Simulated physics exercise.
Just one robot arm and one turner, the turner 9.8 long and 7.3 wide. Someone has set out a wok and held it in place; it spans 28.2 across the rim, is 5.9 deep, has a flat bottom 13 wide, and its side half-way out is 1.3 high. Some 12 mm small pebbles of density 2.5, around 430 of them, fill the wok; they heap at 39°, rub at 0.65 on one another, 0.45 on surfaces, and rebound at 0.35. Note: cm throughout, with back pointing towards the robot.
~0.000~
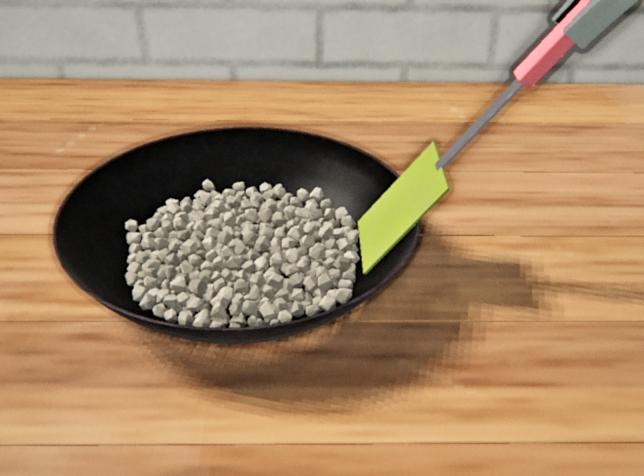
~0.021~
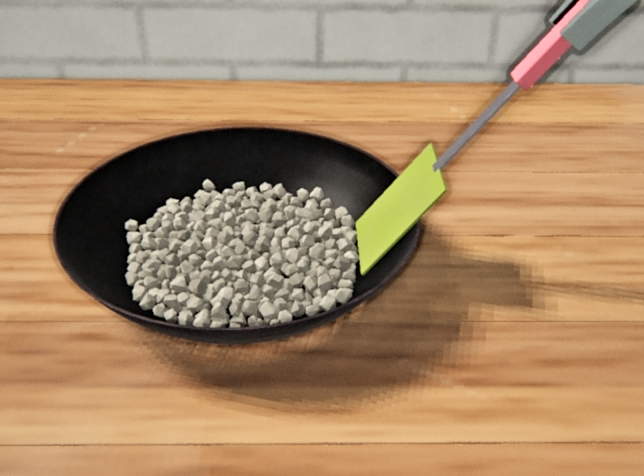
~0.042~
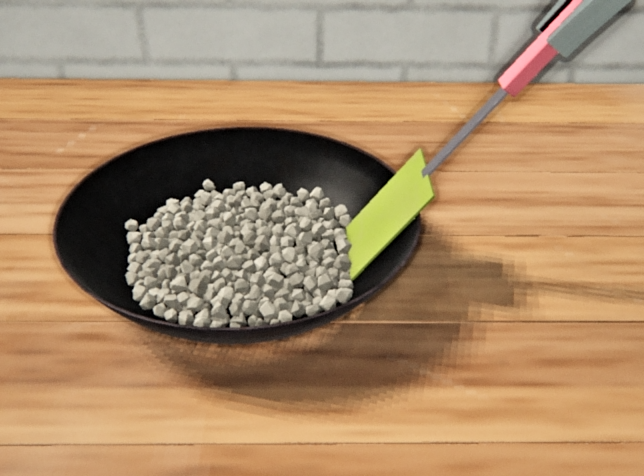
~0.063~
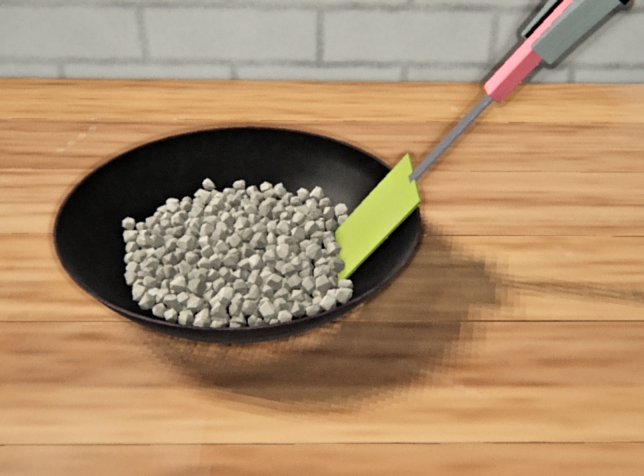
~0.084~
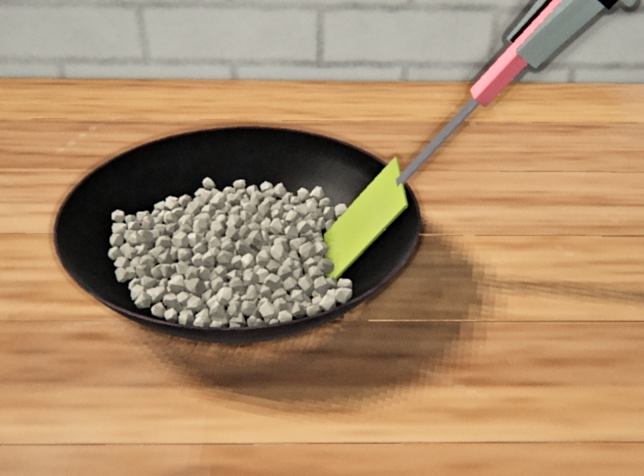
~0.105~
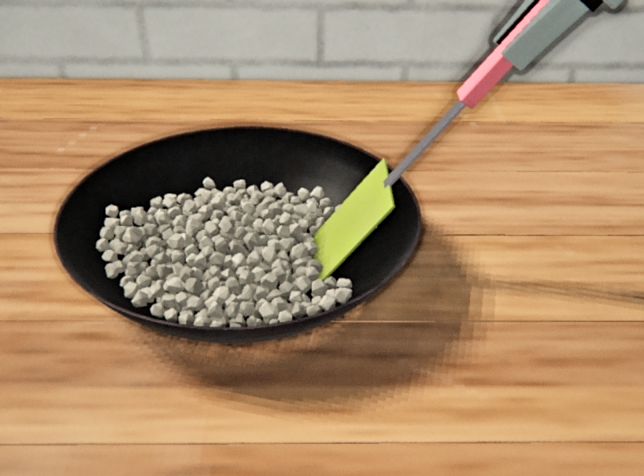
Green turner held by a robot arm pushing grey pebble-like pieces a short way left in a black wok on a wooden surface.
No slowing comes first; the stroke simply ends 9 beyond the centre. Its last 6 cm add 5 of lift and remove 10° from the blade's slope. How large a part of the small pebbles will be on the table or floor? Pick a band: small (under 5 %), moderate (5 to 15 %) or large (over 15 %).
The share is moderate, 5 to 15 %.
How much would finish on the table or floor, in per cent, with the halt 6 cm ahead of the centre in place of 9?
Result: Approx. 0 %.
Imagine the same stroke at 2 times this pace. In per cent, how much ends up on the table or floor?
Roughly 20 percent ends on the table or floor.
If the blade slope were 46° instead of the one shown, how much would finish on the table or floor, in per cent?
Roughly 5 per cent.
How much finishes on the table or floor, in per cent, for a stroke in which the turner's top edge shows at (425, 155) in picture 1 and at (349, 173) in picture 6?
15 %.
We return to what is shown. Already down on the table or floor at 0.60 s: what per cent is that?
My estimate is roughly 8 %.
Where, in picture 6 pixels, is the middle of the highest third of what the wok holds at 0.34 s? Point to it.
I'd put it somewhere near (110, 225).
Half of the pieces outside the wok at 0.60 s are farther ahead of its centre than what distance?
The distance is about 18 cm.
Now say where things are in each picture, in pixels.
In the first frame, turner top edge at (441, 164), sloping 54°; upper third of the load around (249, 241), from x 130 to 355, top at y 185; 426 in the wok.
In the second frame, turner top edge at (439, 166), sloping 54°; upper third of the load around (249, 240), from x 130 to 350, top at y 185.
In the third frame, turner top edge at (427, 171), sloping 54°; upper third of the load around (249, 241), from x 130 to 345, top at y 185.
In the fourth frame, turner top edge at (414, 176), sloping 54°; upper third of the load around (242, 240), from x 130 to 345, top at y 185.
In the fifth frame, turner top edge at (402, 180), sloping 54°; upper third of the load around (230, 239), from x 115 to 345, top at y 185.
In the sixth frame, turner top edge at (389, 182), sloping 54°; upper third of the load around (216, 239), from x 105 to 345, top at y 185; 426 in the wok.
By 0.22 s, sloping 54°, highest piece 7 above the table; 426 in the wok.
By 0.34 s, sloping 50°, highest piece 8 above the table; 415 in the wok, 11 on the blade or in flight.
By 0.60 s, sloping 44°, highest piece 7 above the table; 390 in the wok, 32 on the table or floor, 4 on the blade or in flight.
By 1.65 s, sloping 44°, highest piece 7 above the table; 389 in the wok, 37 on the table or floor.
Final count, 389 in the wok, 37 on the table or floor. That is 9 % on the table or floor.
